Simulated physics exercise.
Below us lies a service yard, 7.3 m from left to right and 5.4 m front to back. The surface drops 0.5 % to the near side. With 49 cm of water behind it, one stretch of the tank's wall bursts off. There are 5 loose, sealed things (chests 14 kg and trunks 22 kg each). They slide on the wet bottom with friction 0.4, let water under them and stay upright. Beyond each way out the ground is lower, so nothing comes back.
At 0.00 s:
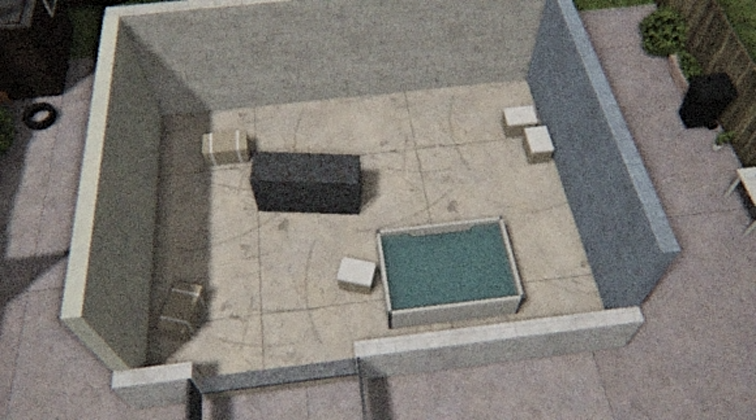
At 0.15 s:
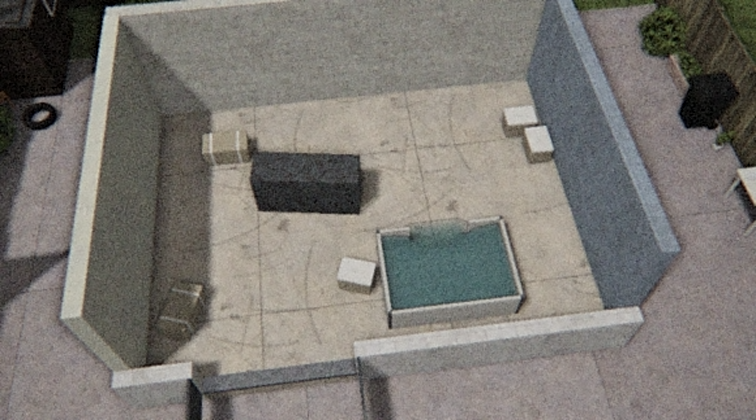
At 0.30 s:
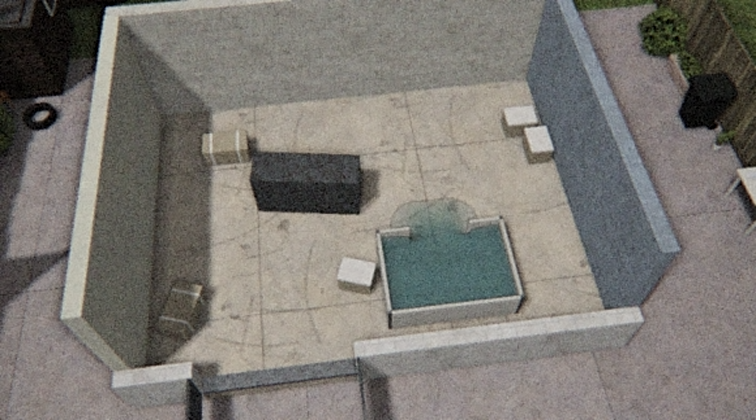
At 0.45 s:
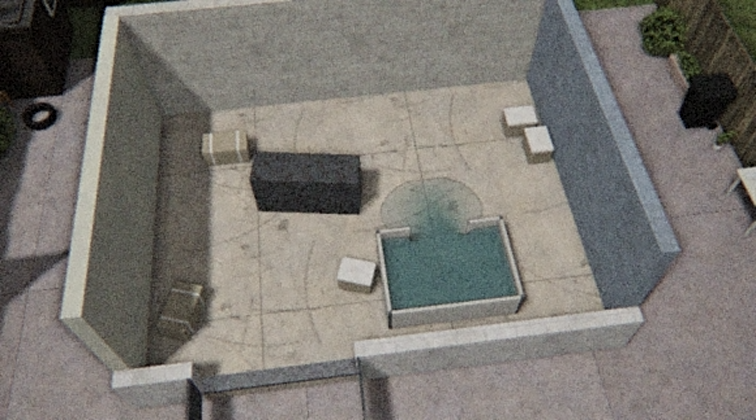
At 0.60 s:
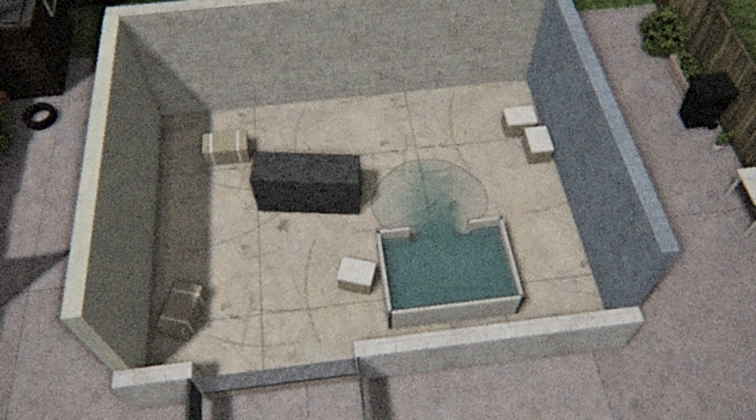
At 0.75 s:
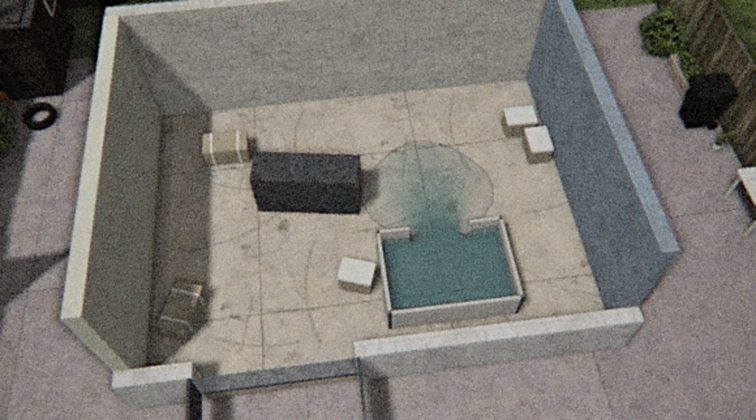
In this clip, a walled yard holds a dark block, several pale boxes and a tank of teal water; the middle of the tank's far wall gives way, and water spreads across the floor in a widening rounded sheet while the boxes stay still.
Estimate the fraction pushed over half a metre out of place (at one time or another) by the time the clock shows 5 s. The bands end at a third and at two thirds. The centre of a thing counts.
Share: Less than a third.
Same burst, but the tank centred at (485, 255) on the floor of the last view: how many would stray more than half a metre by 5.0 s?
In that case 2 of them.
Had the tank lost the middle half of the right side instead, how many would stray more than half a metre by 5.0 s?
In that case 2 of them.
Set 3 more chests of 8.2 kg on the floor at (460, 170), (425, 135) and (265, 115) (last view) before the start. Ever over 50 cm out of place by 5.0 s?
In that order: Past it, over, past it.
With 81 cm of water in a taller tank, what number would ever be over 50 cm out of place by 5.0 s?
In that case 2 of them.
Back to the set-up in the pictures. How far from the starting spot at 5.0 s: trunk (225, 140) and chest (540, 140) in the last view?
In turn: 0 cm, 100 cm.
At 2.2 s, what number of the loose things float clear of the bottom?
0 of them.
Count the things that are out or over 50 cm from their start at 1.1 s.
By then 0.
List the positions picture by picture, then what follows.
In the first picture, a chest at (539, 139) rests on the ground; a trunk at (180, 306) rests on the ground; 2.8 m2 under water; 0 of 5 have shifted.
In the second picture, a chest at (539, 139) rests on the ground; a trunk at (180, 306) rests on the ground; 3.2 m2 under water; 0 of 5 have shifted.
In the third picture, a chest at (539, 139), on the bottom; a trunk at (180, 306), on the bottom; water covers 3.8 m2; 0 of 5 have shifted.
In the fourth picture, a chest at (539, 139), on the bottom; a trunk at (180, 306), on the bottom; water covers 4.6 m2; 0 of 5 have shifted.
In the fifth picture, a chest at (539, 139) rests on the ground; a trunk at (180, 306), on the bottom; 5.5 m2 under water; 0 of 5 have shifted.
In the sixth picture, a chest at (539, 139), on the bottom; a trunk at (180, 306) rests on the ground; water covers 6.5 m2; 0 of 5 have shifted.
After 1.1 s 0 of 5 are over 50 cm from their spots; 0 afloat.
After 2.2 s 0 of 5 are over 50 cm from their spots; 0 afloat.
After 3.5 s 0 of 5 are over 50 cm from their spots; 1 afloat.
After 5.0 s 1 of 5 are over 50 cm from their spots, and 1 have been at some point; 1 afloat.
